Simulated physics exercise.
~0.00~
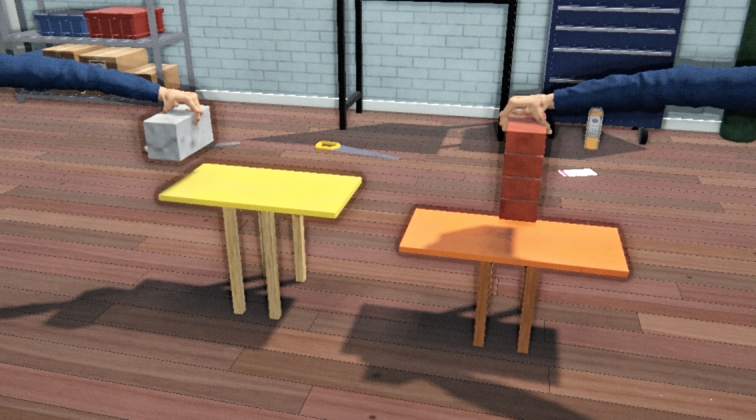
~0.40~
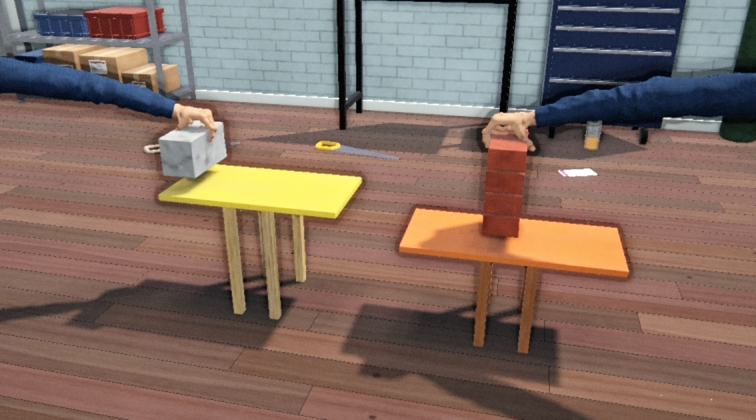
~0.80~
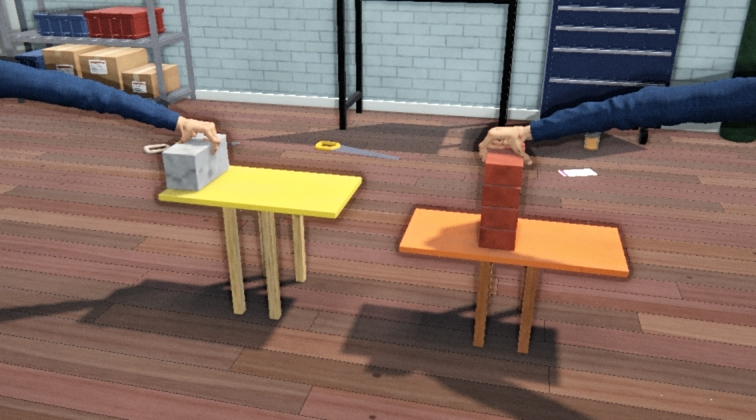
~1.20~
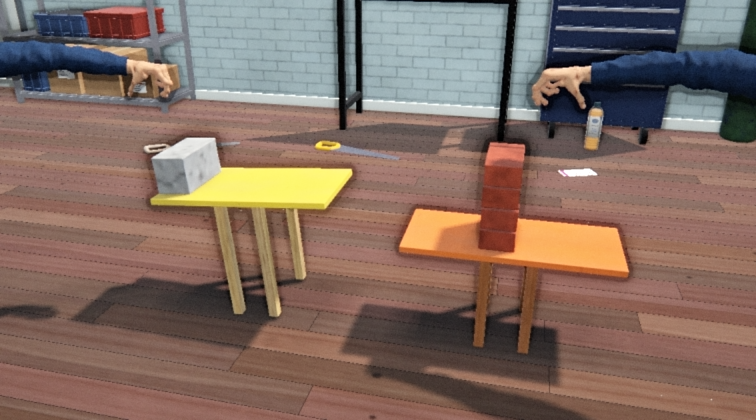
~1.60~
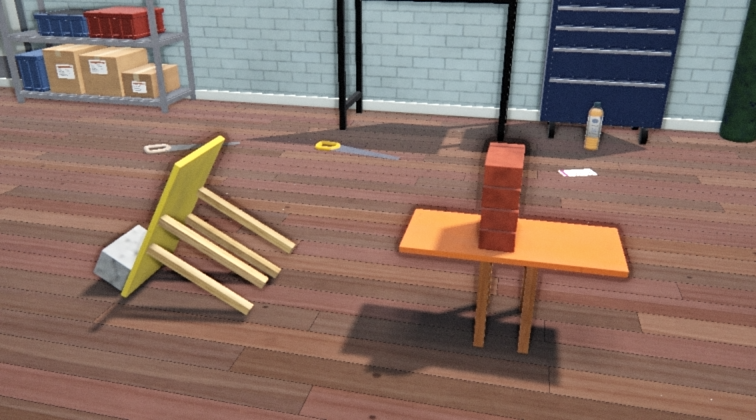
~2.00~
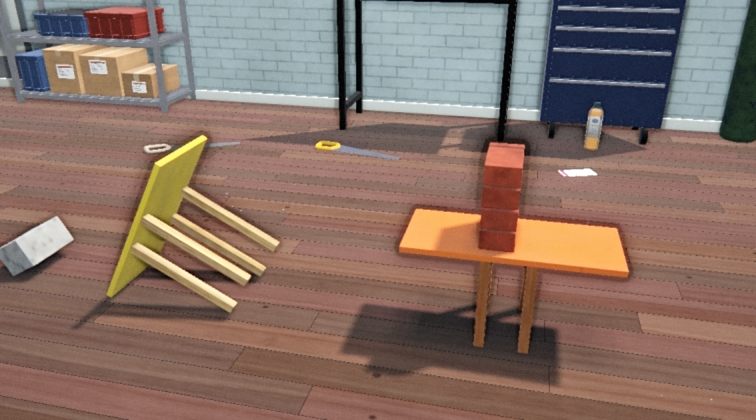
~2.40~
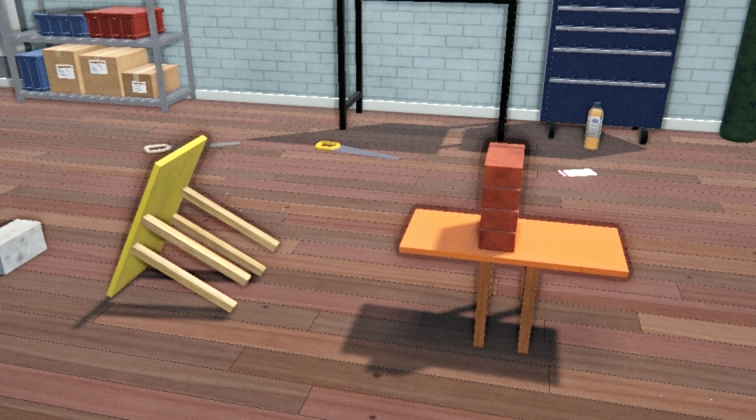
Two hands release a gray block and red bricks, and only the yellow table topples left.
